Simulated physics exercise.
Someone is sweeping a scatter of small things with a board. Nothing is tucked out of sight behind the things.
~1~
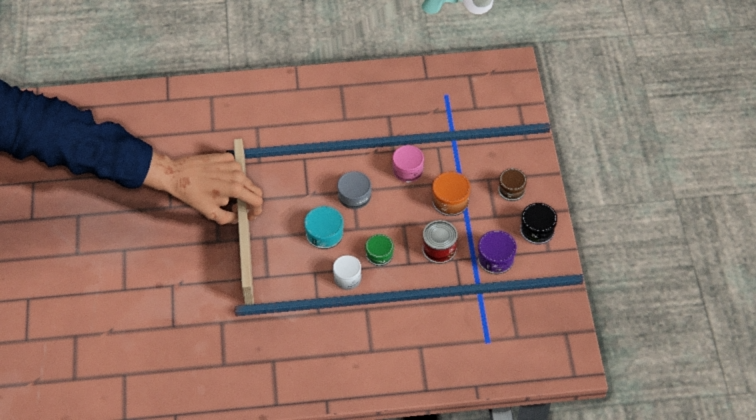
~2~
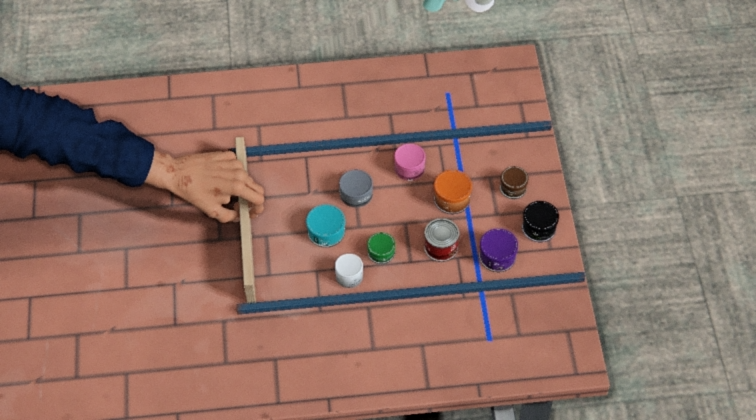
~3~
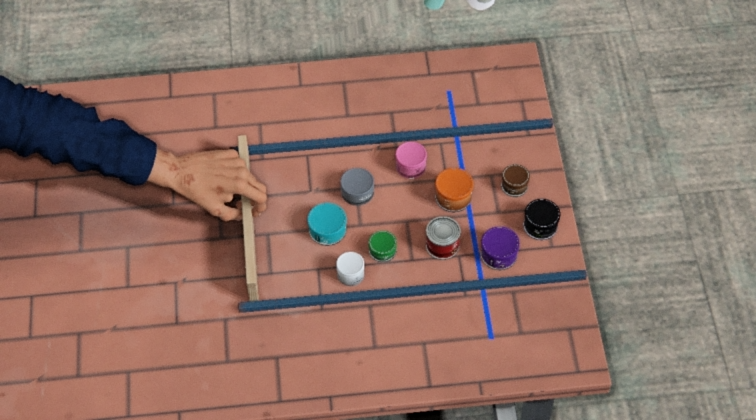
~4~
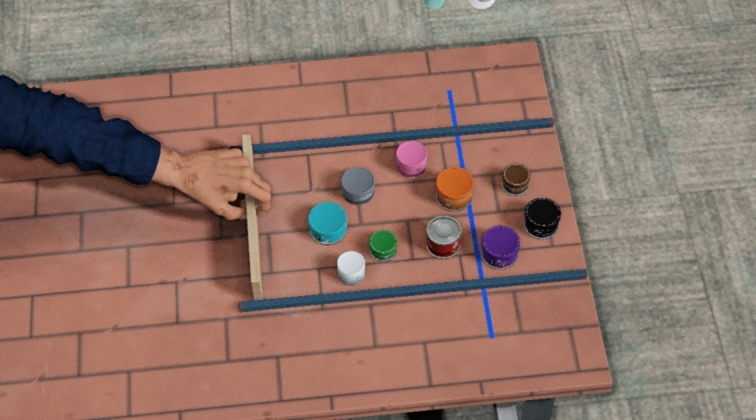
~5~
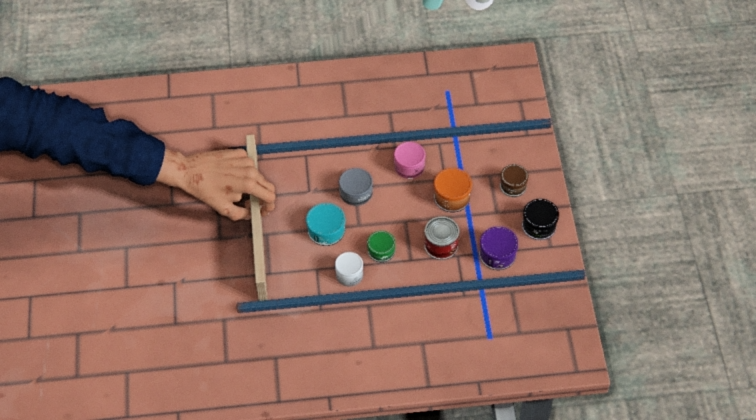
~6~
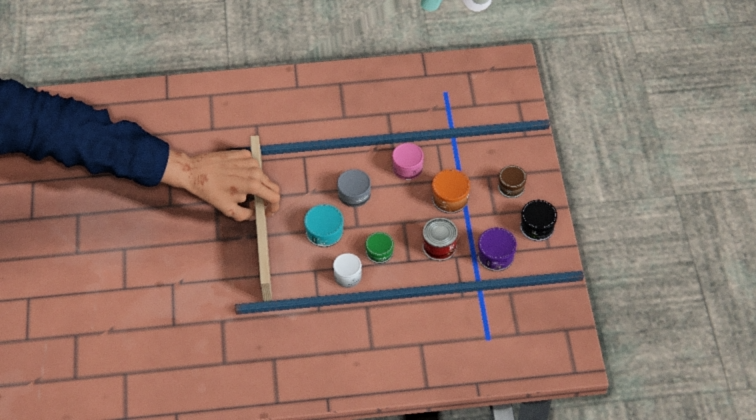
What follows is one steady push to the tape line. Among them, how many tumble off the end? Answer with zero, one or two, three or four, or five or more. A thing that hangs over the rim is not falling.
Zero.
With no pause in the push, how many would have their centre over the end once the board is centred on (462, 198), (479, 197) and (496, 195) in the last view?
Counts by place: 0 / 0 / 2.
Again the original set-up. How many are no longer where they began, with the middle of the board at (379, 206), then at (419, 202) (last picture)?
Tally: First 4; then 8.
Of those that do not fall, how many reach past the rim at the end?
The total comes out at 0.
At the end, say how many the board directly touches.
All in all, 5.
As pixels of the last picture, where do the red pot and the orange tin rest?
I'd put one close to (514, 226) and the other close to (512, 185).
Soon after, none off yet; black pot at rest near (538, 221); brown pot at rest near (512, 182); purple pot at rest near (497, 250).
Then, none off yet; black pot at rest near (538, 221); brown pot at rest near (512, 182); purple pot moved a little near (510, 252).
At rest, the number that fall off is zero.
